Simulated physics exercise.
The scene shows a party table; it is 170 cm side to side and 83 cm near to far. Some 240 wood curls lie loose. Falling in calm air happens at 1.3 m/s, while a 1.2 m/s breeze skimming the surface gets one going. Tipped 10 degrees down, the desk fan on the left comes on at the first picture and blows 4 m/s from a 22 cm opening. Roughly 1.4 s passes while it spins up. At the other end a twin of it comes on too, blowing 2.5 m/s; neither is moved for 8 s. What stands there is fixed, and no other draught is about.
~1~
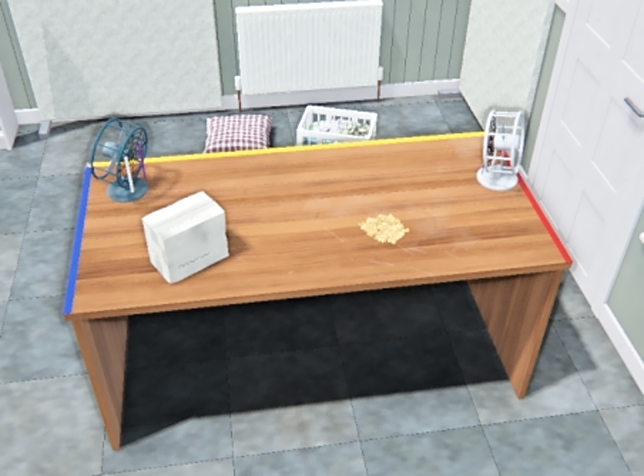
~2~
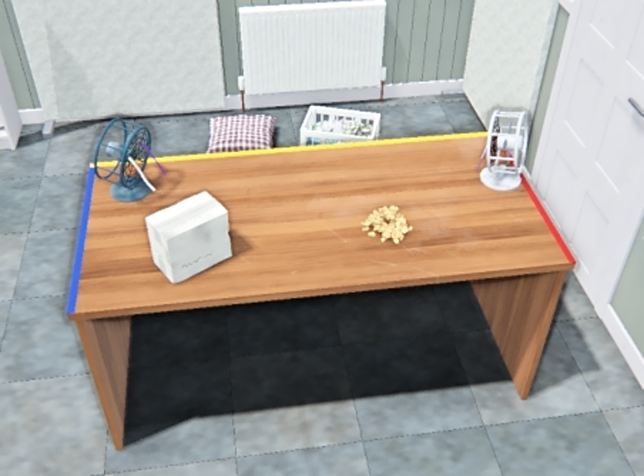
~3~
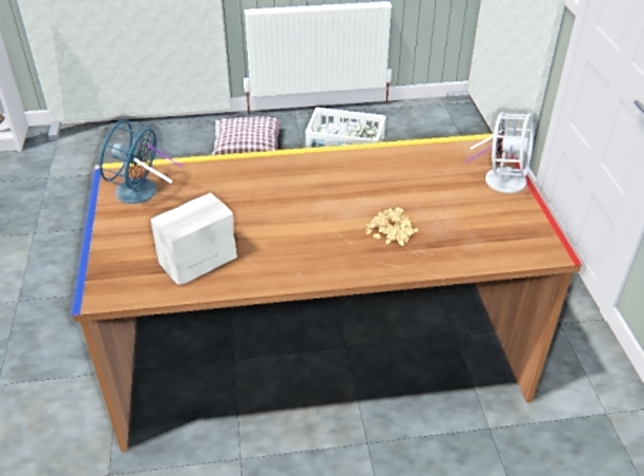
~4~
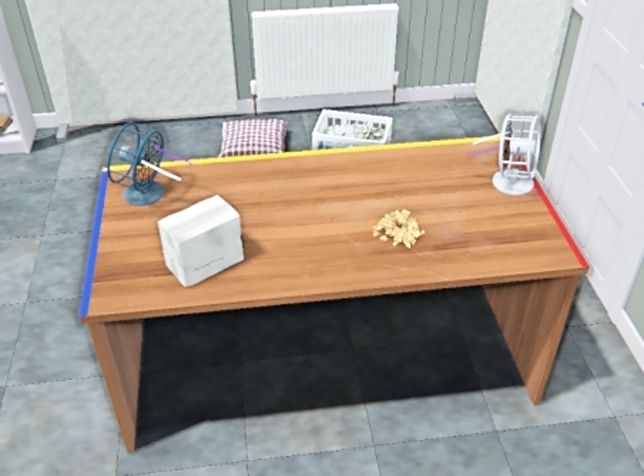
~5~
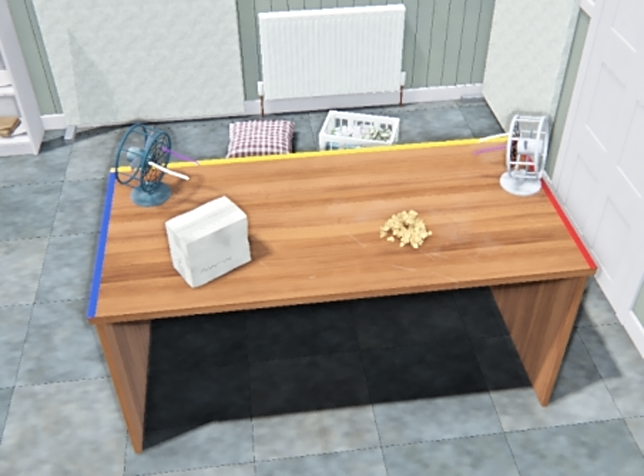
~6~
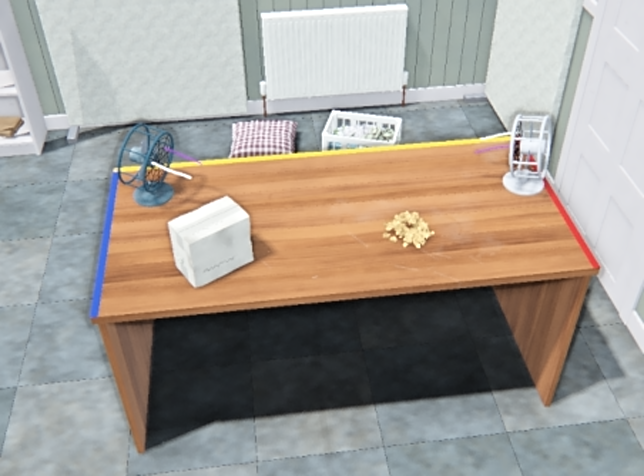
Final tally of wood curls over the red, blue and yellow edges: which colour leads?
Most are over the red one.
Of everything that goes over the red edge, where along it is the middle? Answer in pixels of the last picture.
The middle of the crossings lies near (586, 244) in the last picture.
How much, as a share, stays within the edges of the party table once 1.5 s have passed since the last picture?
Close to 0 in a hundred are still there.
Then, 0.5 s after the last picture the count stands so, 0 % are over the blue edge, 0 % over the yellow edge and 0 % over the red edge; the middle of those left on the top is near (568, 245).
Then, 1.5 s after the last picture the count stands so, 0 % are over the blue edge, 0 % over the yellow edge and 52 % over the red edge.
Then, 3.3 s after the last picture the count stands so, 0 % are over the blue edge, 0 % over the yellow edge and 52 % over the red edge.
Then, 6.9 s after the last picture, at the end, 0 % are over the blue edge, 0 % over the yellow edge and 52 % over the red edge.
